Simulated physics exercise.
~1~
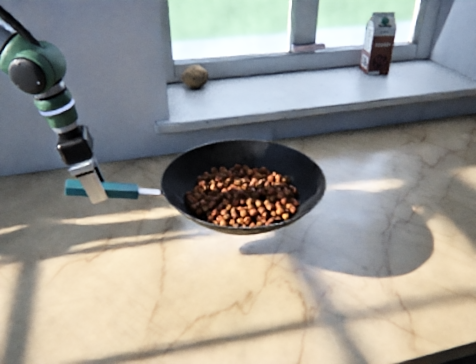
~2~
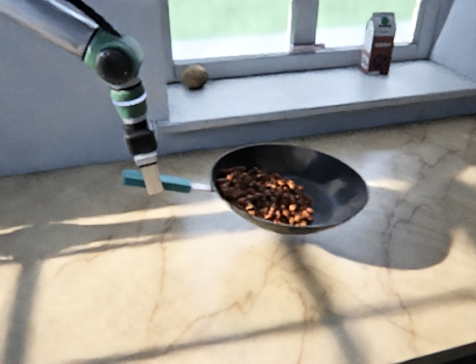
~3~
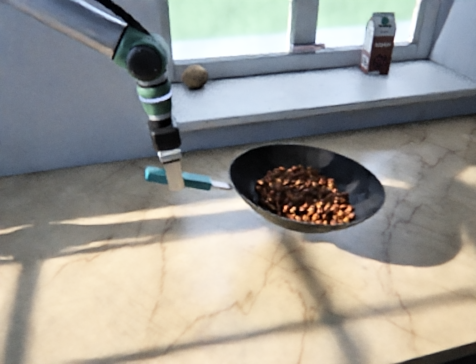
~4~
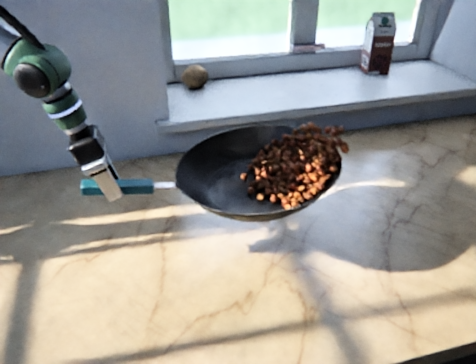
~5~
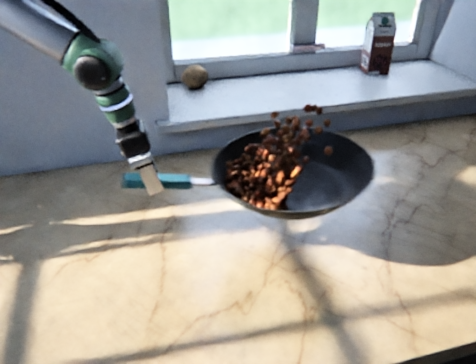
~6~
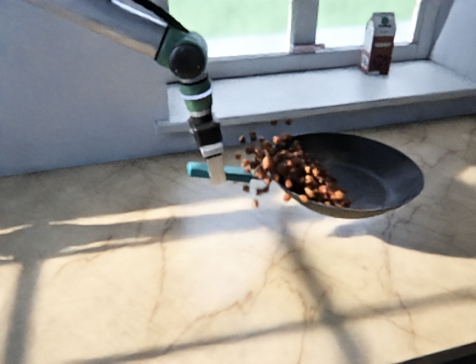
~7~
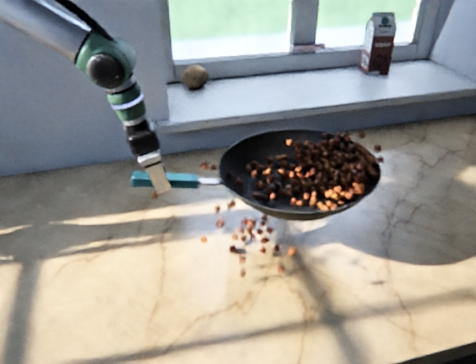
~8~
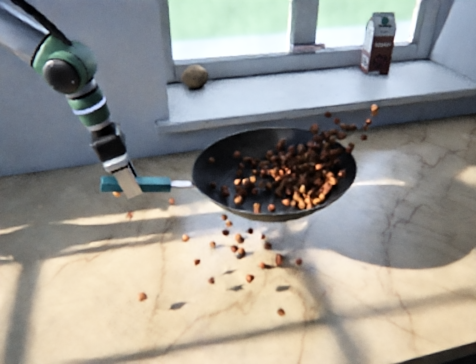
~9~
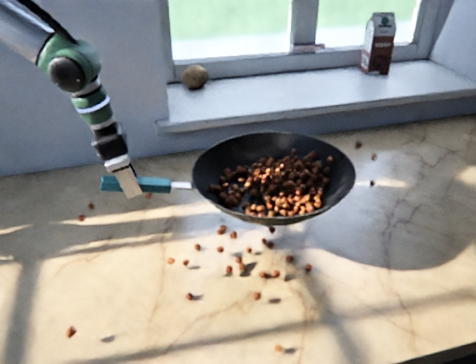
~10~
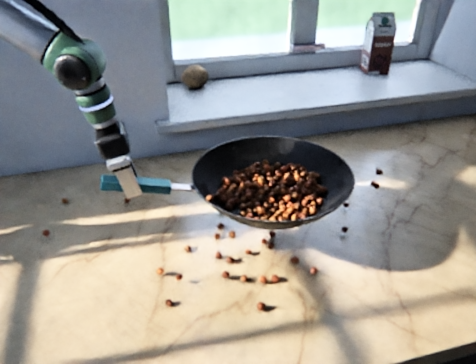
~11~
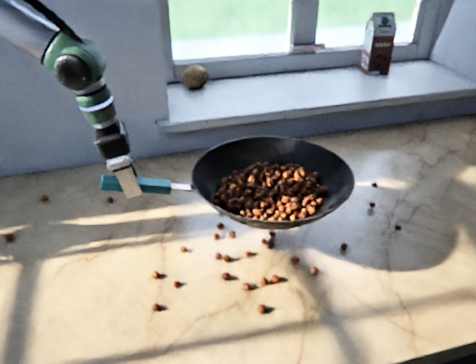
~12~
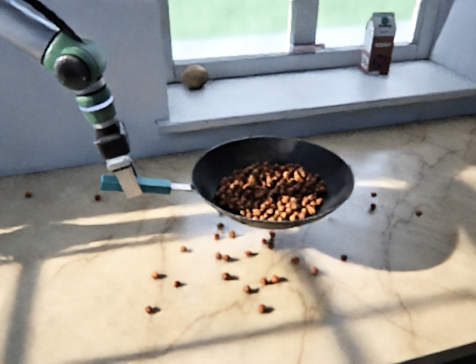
Robot arm shaking a dark frying pan of hazelnuts above a marble counter, tossing some out, most staying in the pan.
